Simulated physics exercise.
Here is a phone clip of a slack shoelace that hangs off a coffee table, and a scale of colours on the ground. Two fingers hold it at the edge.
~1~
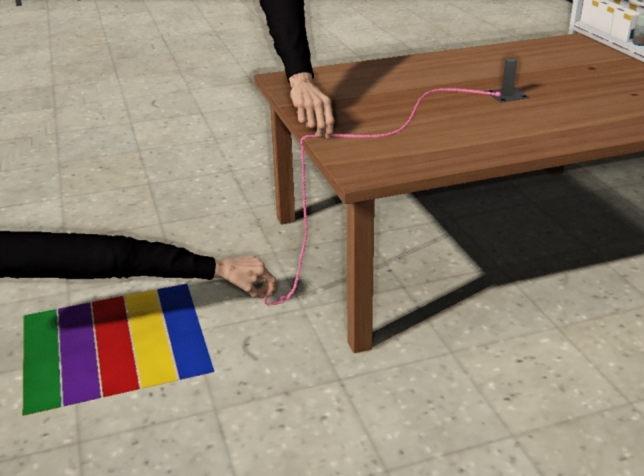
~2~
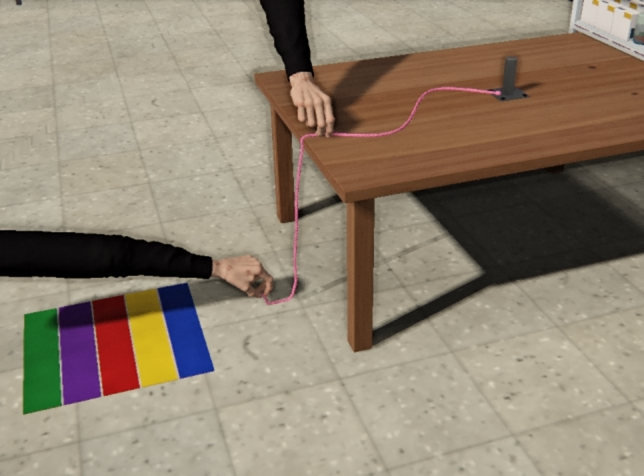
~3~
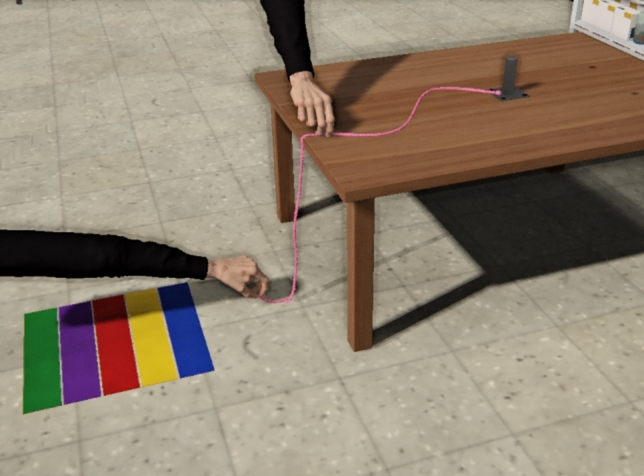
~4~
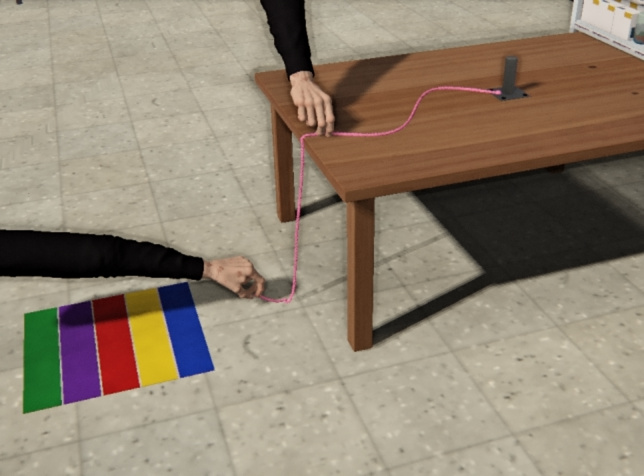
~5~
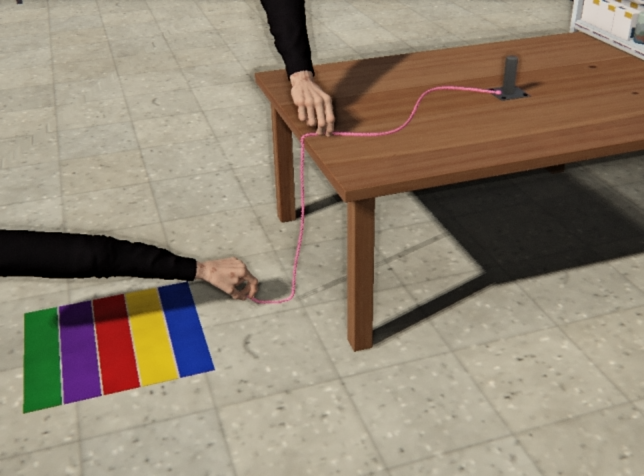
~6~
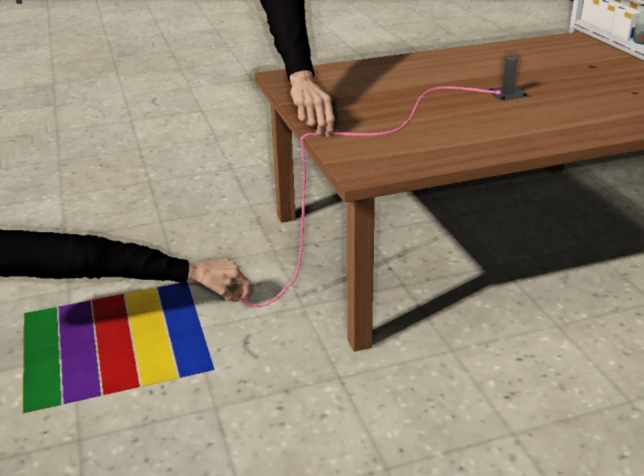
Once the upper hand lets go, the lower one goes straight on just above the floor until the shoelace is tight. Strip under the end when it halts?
Purple strip.
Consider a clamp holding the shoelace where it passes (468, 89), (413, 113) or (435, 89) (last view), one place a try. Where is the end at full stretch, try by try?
Per try (px, approx.): (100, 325); (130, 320); (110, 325).
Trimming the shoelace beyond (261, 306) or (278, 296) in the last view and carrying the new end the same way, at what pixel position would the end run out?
One per try, the spots are (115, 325) and (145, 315).
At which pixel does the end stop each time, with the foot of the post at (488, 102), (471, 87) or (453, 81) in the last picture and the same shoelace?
First (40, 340), then (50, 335), and last (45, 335).
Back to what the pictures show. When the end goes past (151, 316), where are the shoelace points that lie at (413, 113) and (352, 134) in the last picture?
To (377, 116) and (300, 144).
Early on, end near (151, 315); over yellow.
Midway, end near (106, 325); over red.
At the end of the slack, end near (79, 330); over purple. Over purple.
